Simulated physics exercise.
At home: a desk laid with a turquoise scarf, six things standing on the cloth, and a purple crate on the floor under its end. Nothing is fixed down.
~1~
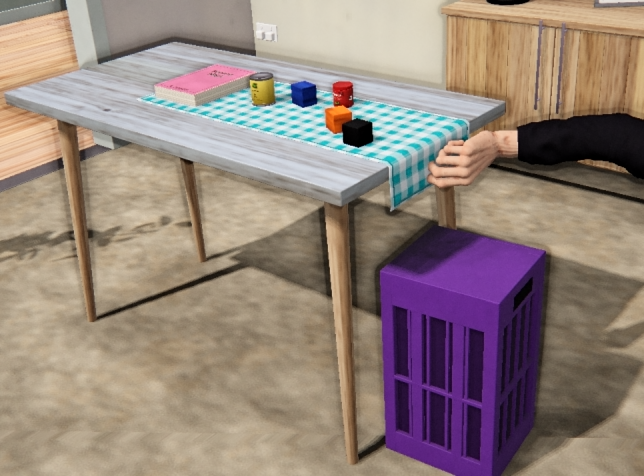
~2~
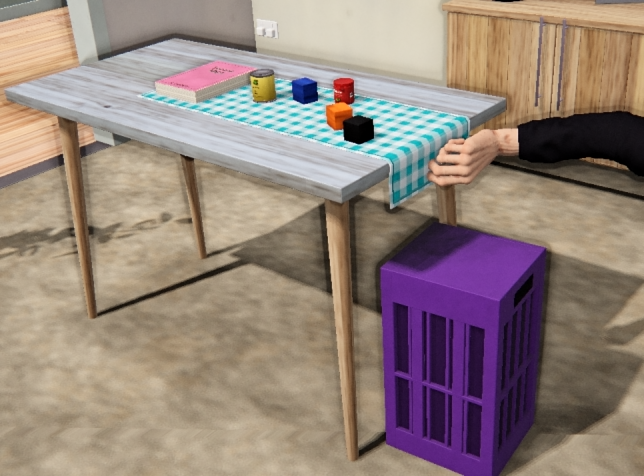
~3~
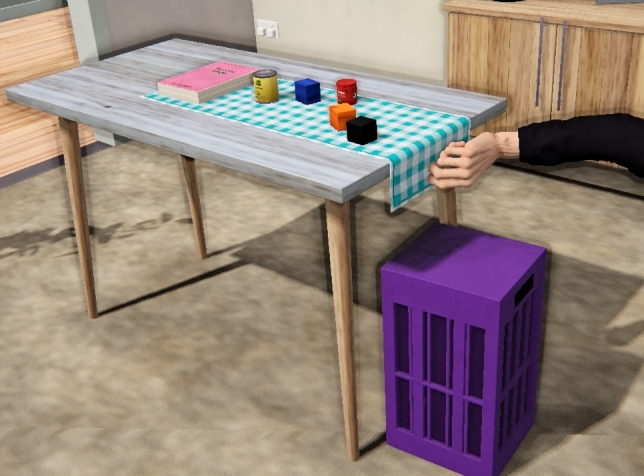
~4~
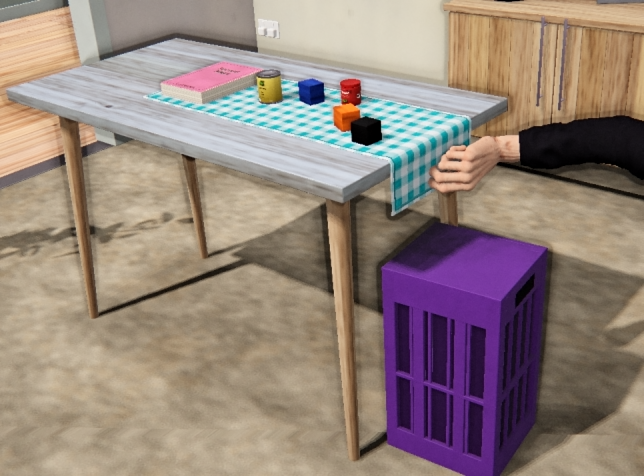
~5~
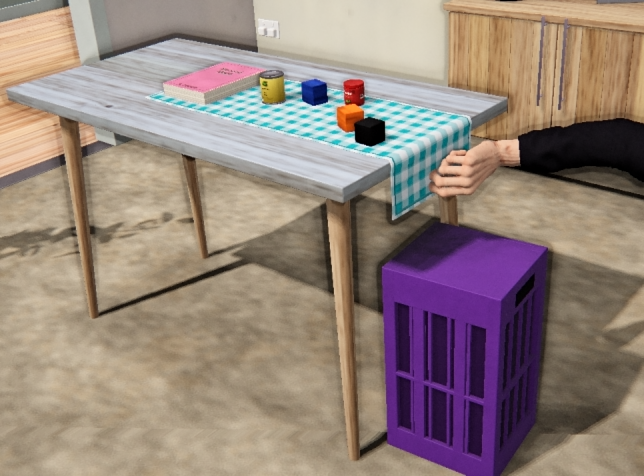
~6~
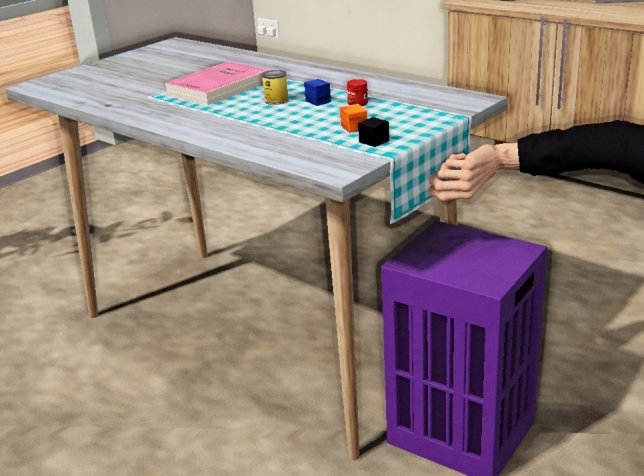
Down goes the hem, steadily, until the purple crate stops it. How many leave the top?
The count of fallen things is one.
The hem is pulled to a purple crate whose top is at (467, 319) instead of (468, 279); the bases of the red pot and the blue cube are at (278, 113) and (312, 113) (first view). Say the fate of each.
The red pot stays on; the blue cube stays on.
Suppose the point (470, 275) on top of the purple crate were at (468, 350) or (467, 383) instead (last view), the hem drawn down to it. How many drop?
In that case 3 and 4.
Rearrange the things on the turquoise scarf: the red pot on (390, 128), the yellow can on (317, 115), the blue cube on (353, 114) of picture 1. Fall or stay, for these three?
The red pot drops off, the yellow can survives, the blue cube remains up.
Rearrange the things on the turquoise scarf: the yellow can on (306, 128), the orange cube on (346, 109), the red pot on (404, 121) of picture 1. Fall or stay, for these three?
The yellow can keeps its place on top; the orange cube keeps its place on top; the red pot falls.
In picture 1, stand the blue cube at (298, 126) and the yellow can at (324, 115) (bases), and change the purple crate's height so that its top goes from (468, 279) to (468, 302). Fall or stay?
The blue cube survives; the yellow can stays on.
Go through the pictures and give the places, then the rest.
In the first frame, hem (390, 211); black cube (357, 123); orange cube (338, 110); red pot (343, 84); blue cube (303, 84); yellow can (261, 76); top of the crate (468, 279).
In the second frame, hem (390, 209); black cube (358, 120).
In the third frame, hem (391, 212); orange cube (342, 108).
In the fourth frame, hem (391, 215); red pot (351, 82); top of the crate (470, 276).
In the fifth frame, hem (393, 220); blue cube (314, 82).
In the sixth frame, hem (390, 223); black cube (374, 122); orange cube (353, 109); red pot (357, 82); blue cube (317, 82); yellow can (274, 73).
Early on, hem on the crate; black cube gone.
Finally, hem on the crate; black cube gone. It carries off one.
